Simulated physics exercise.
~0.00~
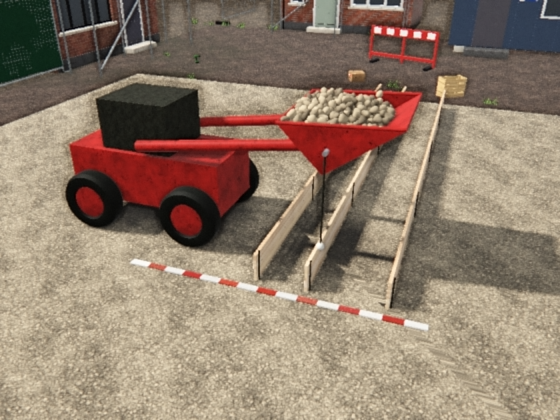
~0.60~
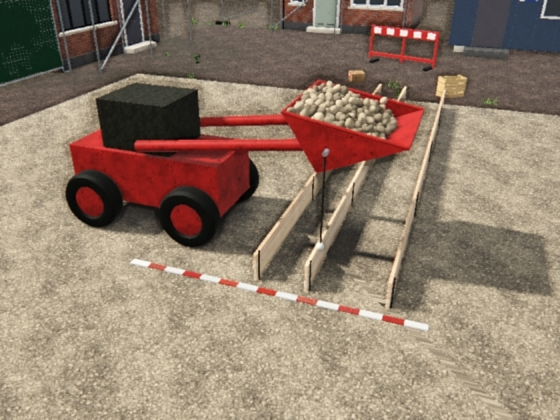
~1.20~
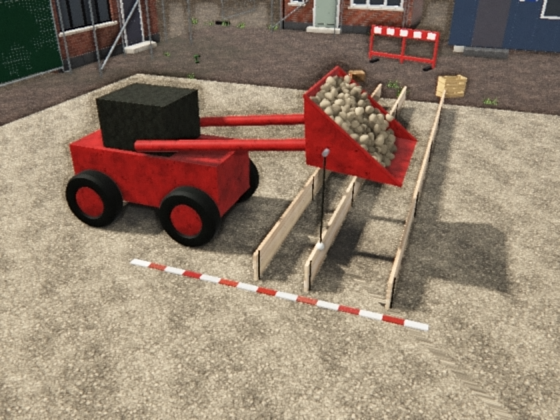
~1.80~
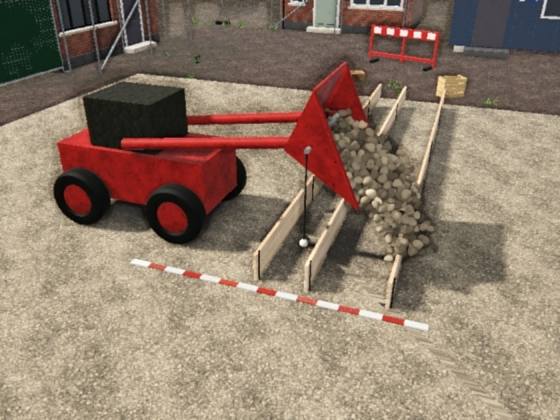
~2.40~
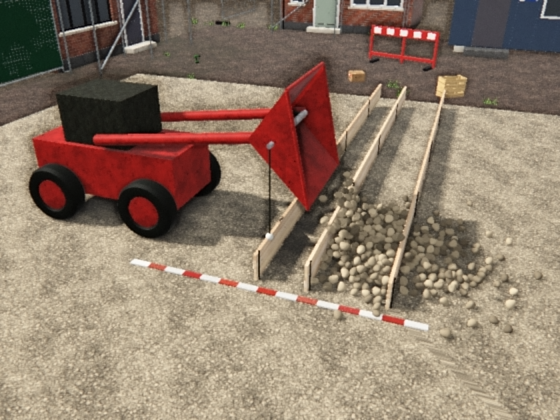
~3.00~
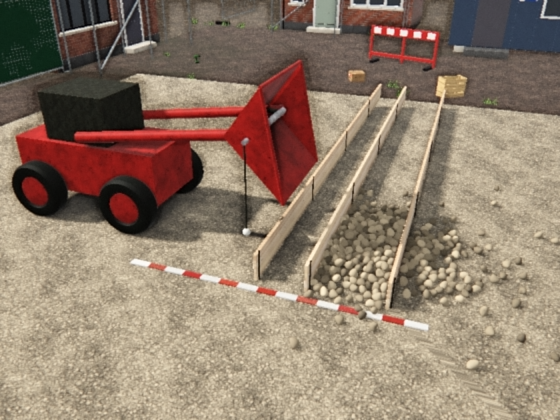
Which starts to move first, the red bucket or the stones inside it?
The red bucket starts to move first, tilting forward a little before the stones begin to slide.
